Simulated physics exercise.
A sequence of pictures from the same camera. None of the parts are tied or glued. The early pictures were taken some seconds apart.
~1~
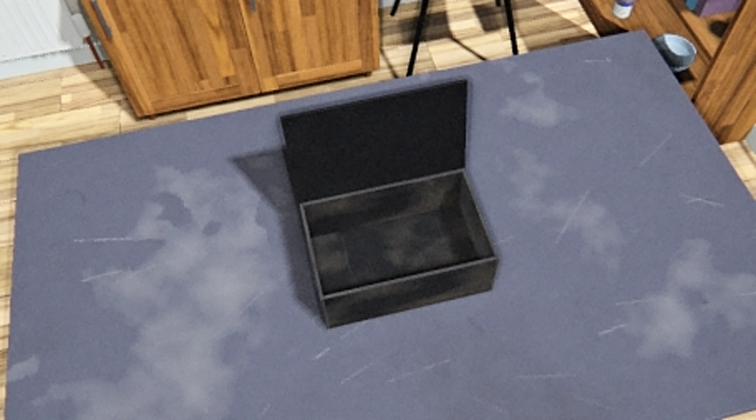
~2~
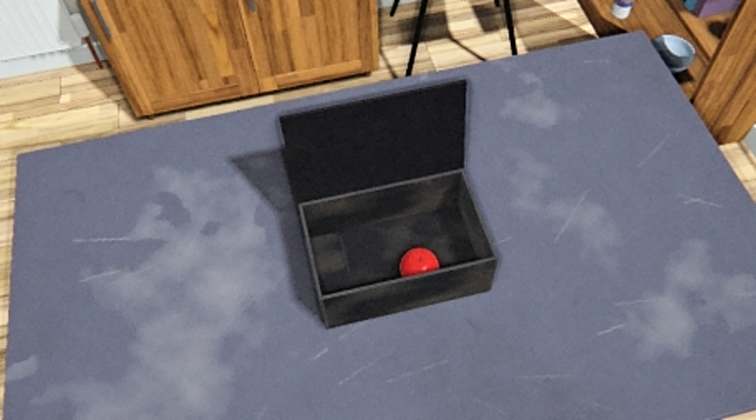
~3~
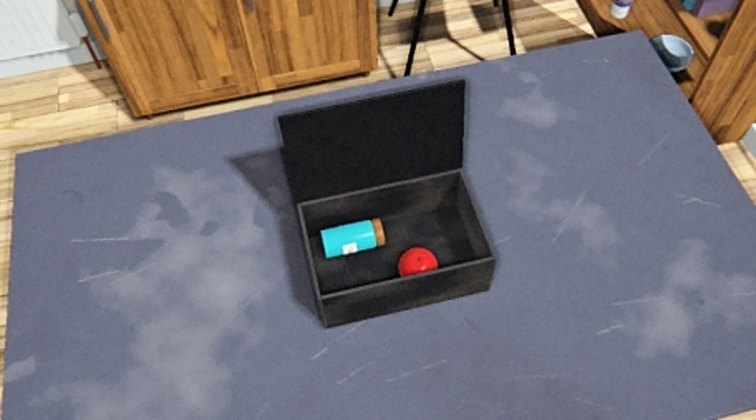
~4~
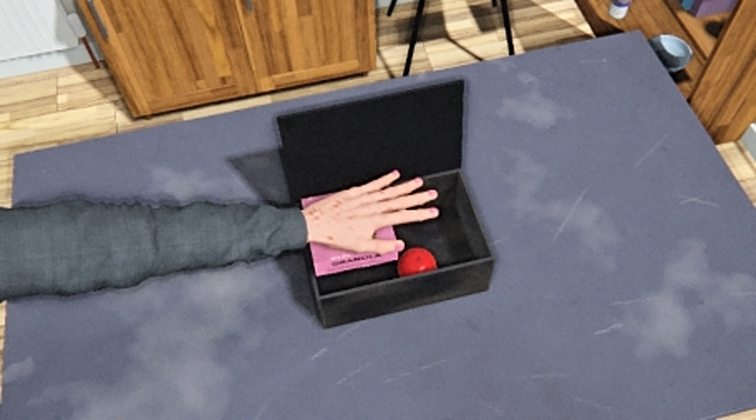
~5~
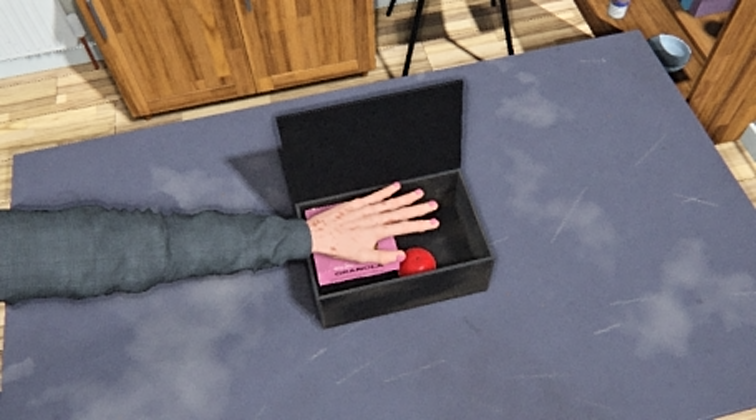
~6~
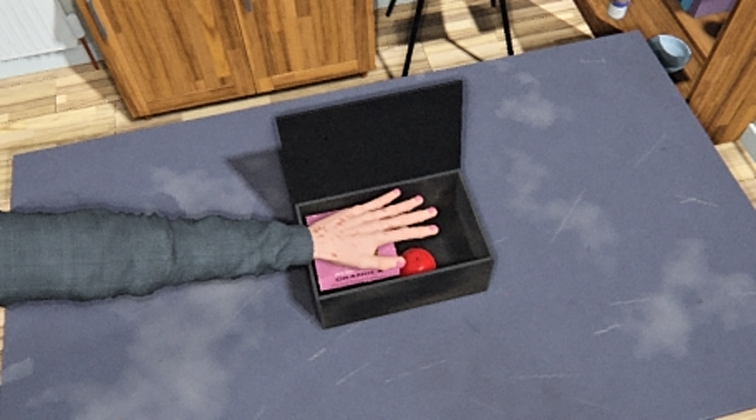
An open black box on a table sat empty, then held a red ball and next a blue bottle, before a hand reached in from the left and lowered a pink book into its left side.
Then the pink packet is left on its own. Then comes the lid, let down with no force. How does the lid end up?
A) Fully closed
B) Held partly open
A, fully closed.
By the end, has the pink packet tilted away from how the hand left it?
Observation: It tilts over.
Then, 1.10 s past the last view, lid starting down; pink packet rocked 28° from its first pose near (352, 253).
Then, 1.60 s past the last view, lid 57° above the rim; pink packet rocked 28° from its first pose near (352, 253).
Then, 1.90 s past the last view, lid 17° above the rim; pink packet rocked 28° from its first pose near (352, 253).
Finally, lid shut; moved from the start, pink packet; the other 2 still in place. Final places as the last picture's camera would see them, pink packet near (352, 253).
